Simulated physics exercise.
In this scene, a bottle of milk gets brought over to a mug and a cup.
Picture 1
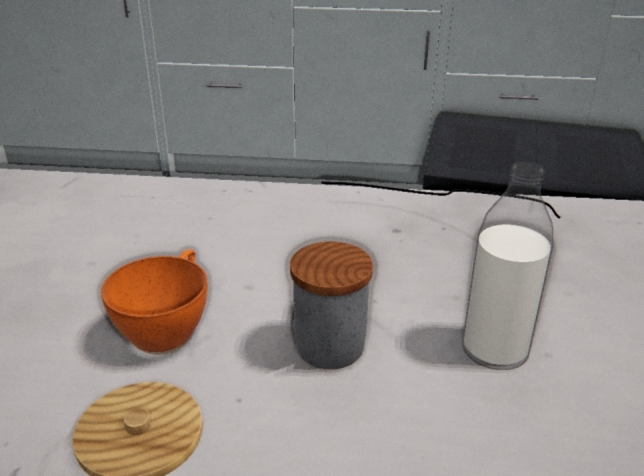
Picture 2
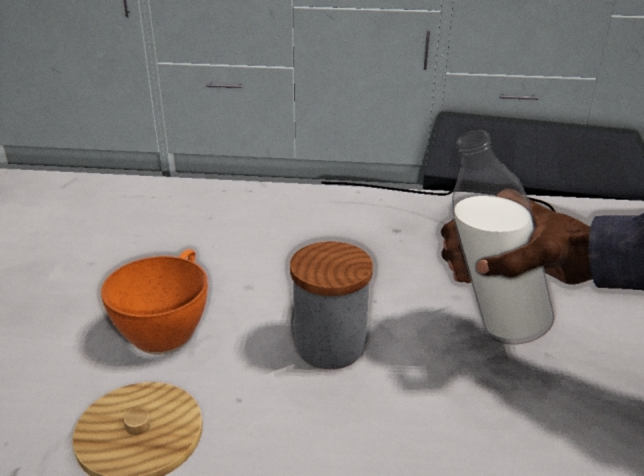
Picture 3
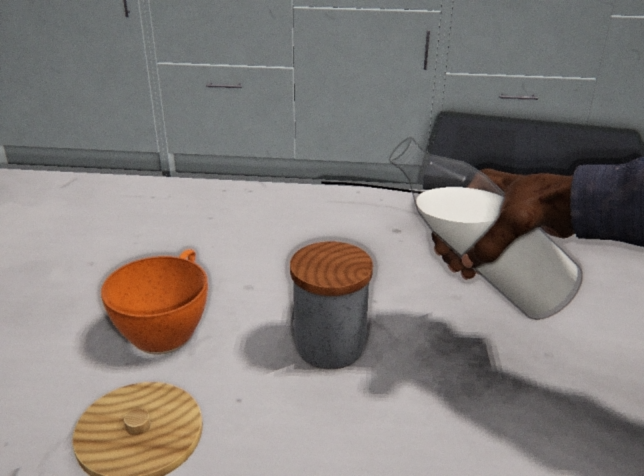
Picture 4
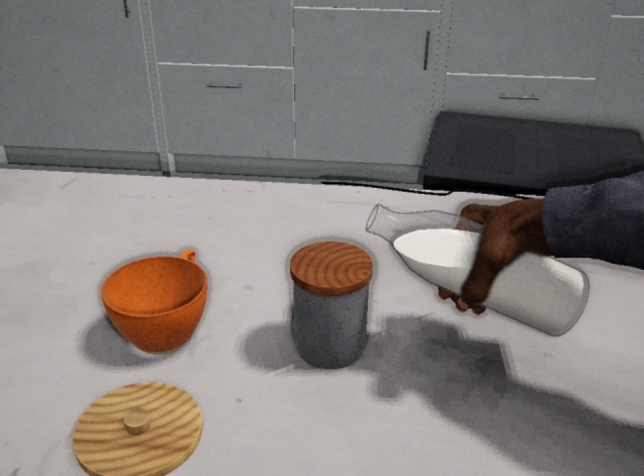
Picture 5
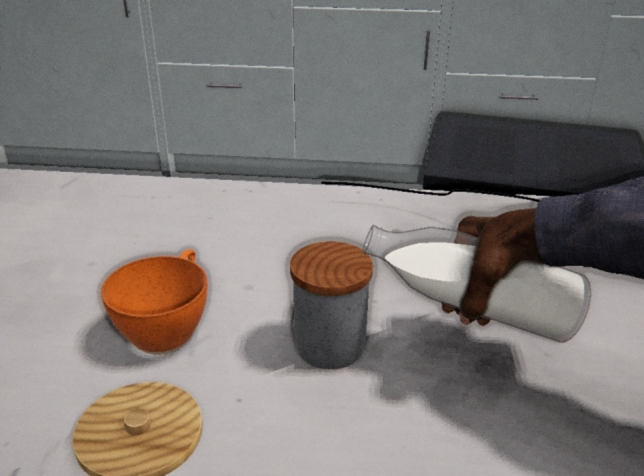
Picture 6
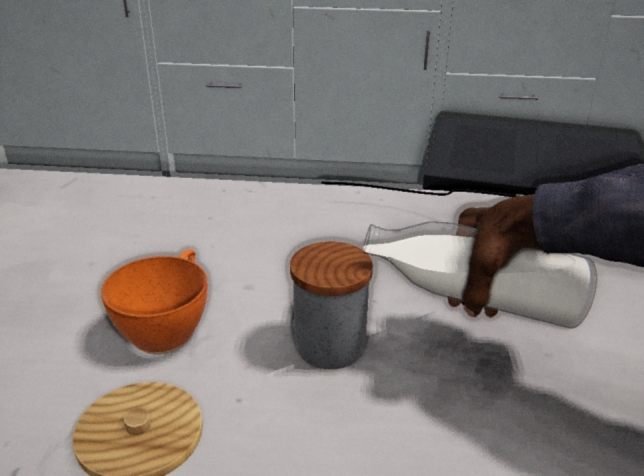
Milk bottle being lifted by a hand and tilted steeply leftward beside a lidded grey mug, an open orange cup further left.
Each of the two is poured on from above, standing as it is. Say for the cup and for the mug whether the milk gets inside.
Cup - yes, inside. Mug - no, none inside.
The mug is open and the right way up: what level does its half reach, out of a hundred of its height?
About 65 percent of its height.
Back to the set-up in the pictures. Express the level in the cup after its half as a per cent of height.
I'd put it close to 65 per cent.
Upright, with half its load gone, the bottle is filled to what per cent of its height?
I'd guess around 30 in a hundred.
A moment on, it hits the lid of the mug and runs off.
Further on, the milk goes into the cup.
When it is over, the mug is empty, in a puddle; the cup has its share inside.
